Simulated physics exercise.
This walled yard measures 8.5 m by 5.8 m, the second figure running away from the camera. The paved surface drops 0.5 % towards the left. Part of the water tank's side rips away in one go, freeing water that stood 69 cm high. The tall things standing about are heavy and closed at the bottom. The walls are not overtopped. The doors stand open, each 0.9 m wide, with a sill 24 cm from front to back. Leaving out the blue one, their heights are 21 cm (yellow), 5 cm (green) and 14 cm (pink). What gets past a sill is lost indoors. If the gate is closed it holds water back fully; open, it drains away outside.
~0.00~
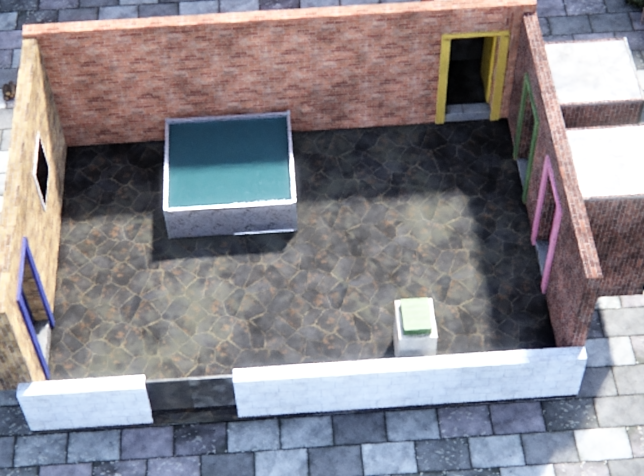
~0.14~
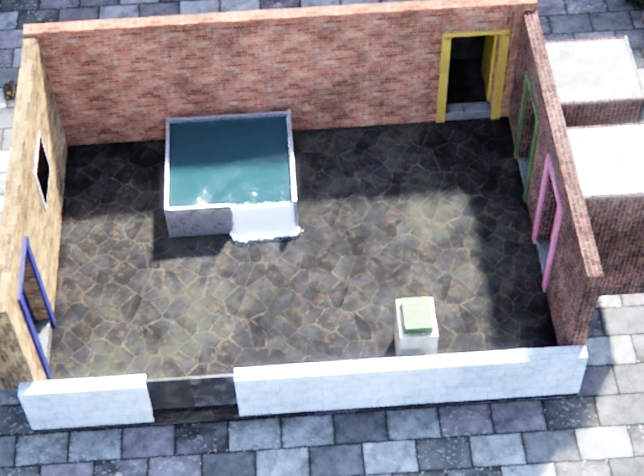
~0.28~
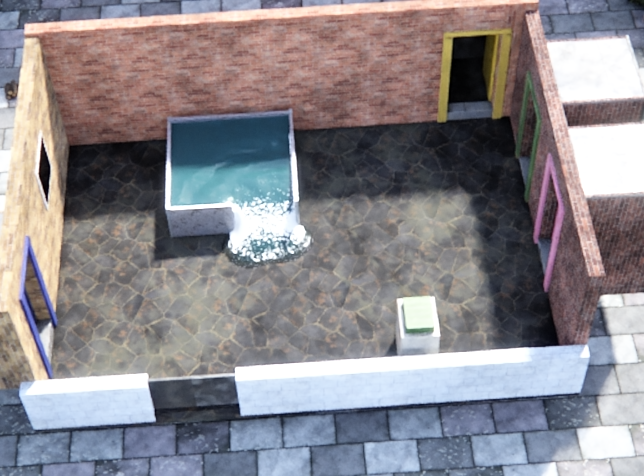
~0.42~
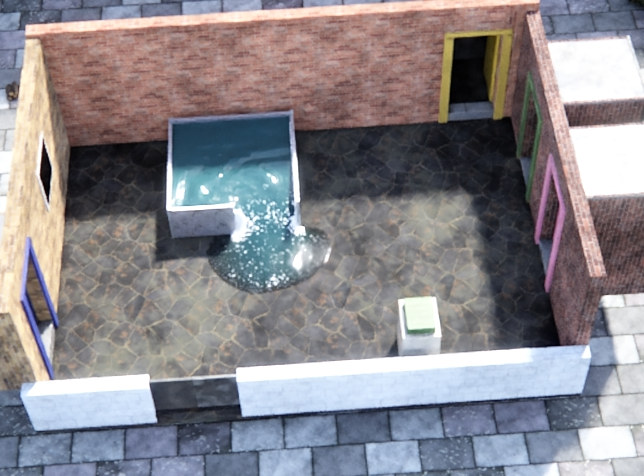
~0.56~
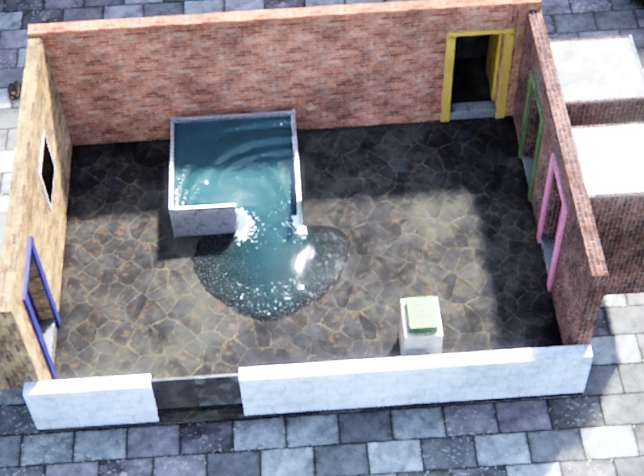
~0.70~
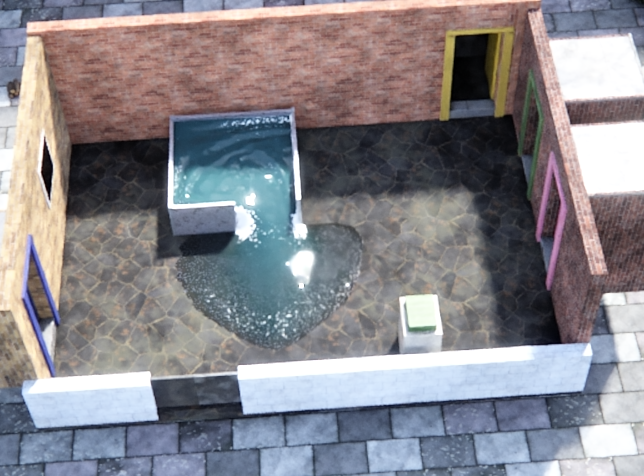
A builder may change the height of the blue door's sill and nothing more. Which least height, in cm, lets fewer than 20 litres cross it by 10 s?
About 13.5 cm.
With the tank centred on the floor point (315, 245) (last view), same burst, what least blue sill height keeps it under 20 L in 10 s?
About 16 cm.
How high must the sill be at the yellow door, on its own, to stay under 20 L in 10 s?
About 6.5 cm at yellow.
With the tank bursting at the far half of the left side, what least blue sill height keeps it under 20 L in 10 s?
Some 13.0 cm.
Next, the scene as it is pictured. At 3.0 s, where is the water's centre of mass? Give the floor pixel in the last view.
Near (267, 264).
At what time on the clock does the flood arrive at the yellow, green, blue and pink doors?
Arrival: Yellow 6.0 s, green 5.0 s, blue 3.0 s, pink 3.6 s.
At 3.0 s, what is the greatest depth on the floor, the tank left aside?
Roughly 30 cm.
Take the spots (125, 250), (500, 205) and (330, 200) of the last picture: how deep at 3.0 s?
About 0, 0 and 0 cm.
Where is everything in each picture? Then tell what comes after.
In the first frame, still water, 69 cm deep, in the water tank at (229, 163); the blue door at (37, 317) is dry.
In the second frame, the front is at (240, 244), 0.3 m from the gap at (264, 221); 0.2 m2 of floor is wet, 69 cm left at the back.
In the third frame, water pours out at (265, 221) and has run 0.7 m, to (242, 262); about 11 cm deep outside, 69 cm at the back.
In the fourth frame, the front is at (258, 290), 1.3 m from the gap at (266, 222); 2.0 m2 of floor is wet, 69 cm left at the back.
In the fifth frame, the front is at (268, 317), 1.9 m from the gap at (268, 222); 3.5 m2 of floor is wet, 68 cm left at the back.
In the sixth frame, the gap is at (268, 220), the front 2.5 m out at (272, 345); the back of the water tank holds 62 cm; the blue door at (43, 314), 4.4 m from the gap, is still 2.5 m from the nearest water.
After 1.4 s water covers 25 % of the floor, deepest (38 cm) near (274, 235); it has not reached the blue door.
After 3.0 s water covers 40 % of the floor, deepest (30 cm) near (51, 407); 7 cm at the blue door, 0 litres in over its 26 cm sill.
After 10.0 s water covers 95 % of the floor, deepest (16 cm) near (68, 195); 11 cm at the blue door, 0 litres in over its 26 cm sill.
At the blue door as built, the water arrived by 3.0 s and peaked near 17 cm at 4.0 s.
With a sill of 11.5 cm, 50 litres would have come in within the 10 s; with 16 cm, 5 litres. So under 20 litres takes about 13.5 cm.
